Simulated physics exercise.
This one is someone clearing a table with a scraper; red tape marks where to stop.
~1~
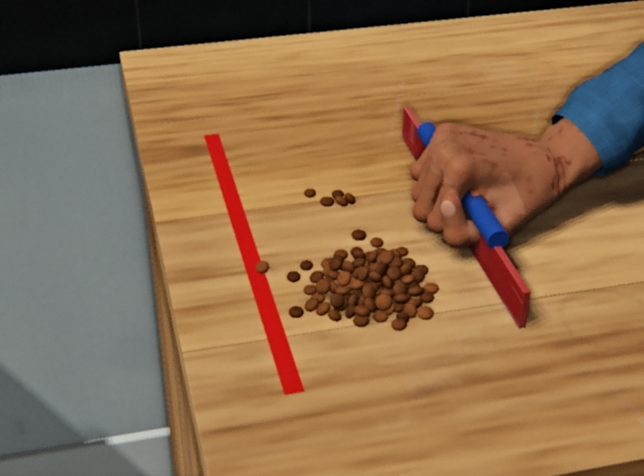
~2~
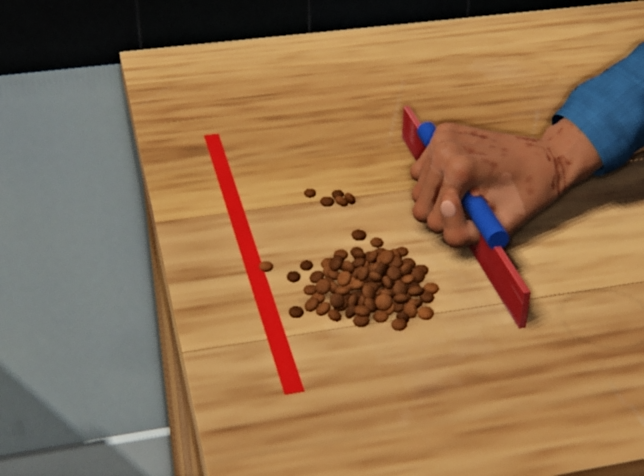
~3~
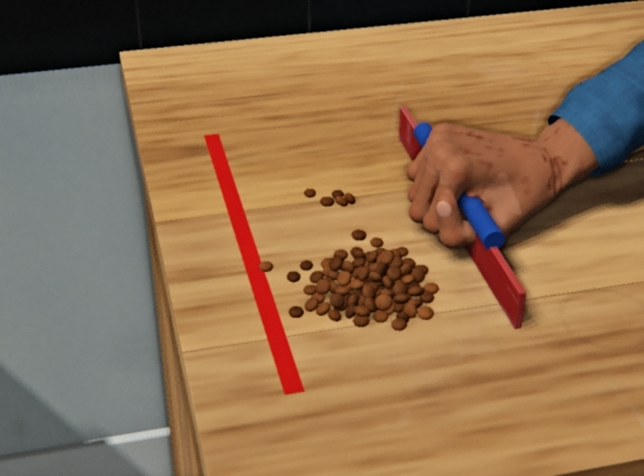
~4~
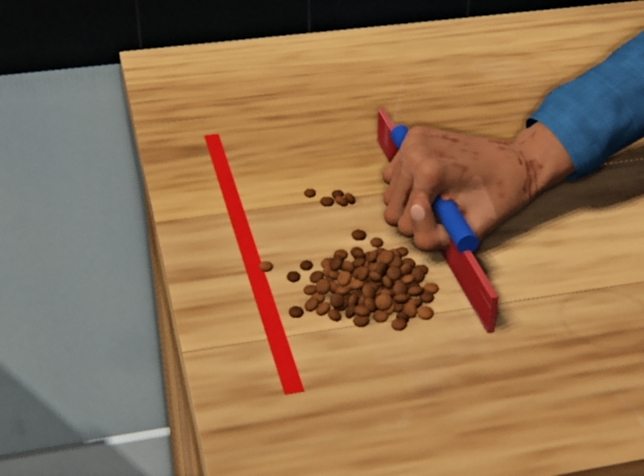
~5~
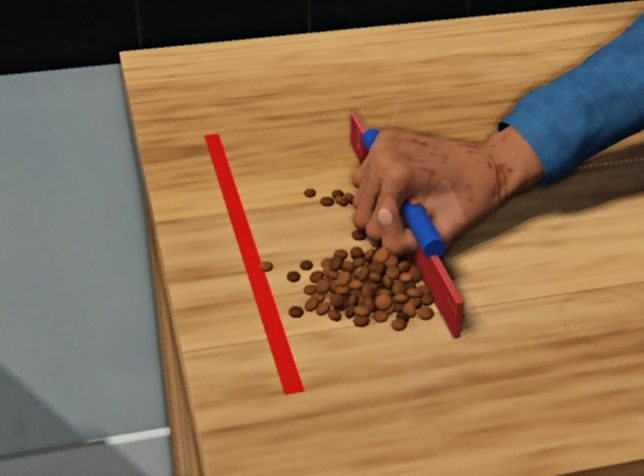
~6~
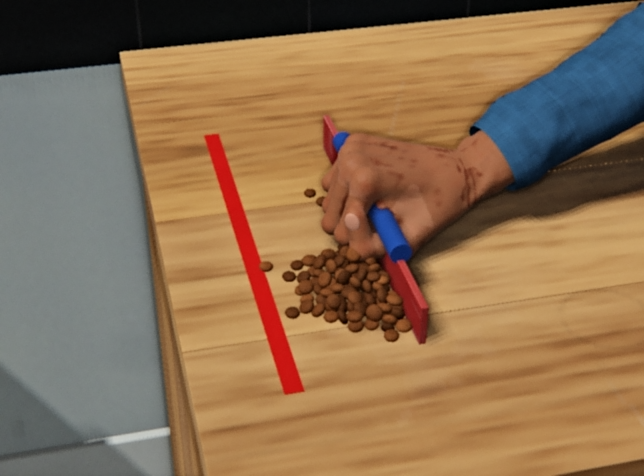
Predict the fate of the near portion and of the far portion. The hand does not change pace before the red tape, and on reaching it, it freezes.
Near portion: Some falls. Far portion: Nothing falls.
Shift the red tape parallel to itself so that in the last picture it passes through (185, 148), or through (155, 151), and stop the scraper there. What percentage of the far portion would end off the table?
Lab note - share off: About 0% and about 100%.
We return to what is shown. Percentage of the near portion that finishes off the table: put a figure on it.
I'd put it at around 10 in a hundred.
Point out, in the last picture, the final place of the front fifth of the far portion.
Roughly at (219, 217).
Then, 0.34 s later than the last frame, scraper still moving, near (299, 208); near portion all on the table, its front near (228, 324); far portion all on the table, its front near (270, 206).
Then, 0.69 s later than the last frame, scraper stopped at the red tape; near portion about a tenth over the edge; far portion all on the table, its front near (209, 214).
When it is over, scraper stopped at the red tape; near portion about a tenth over the edge; far portion all on the table, its front near (209, 214).
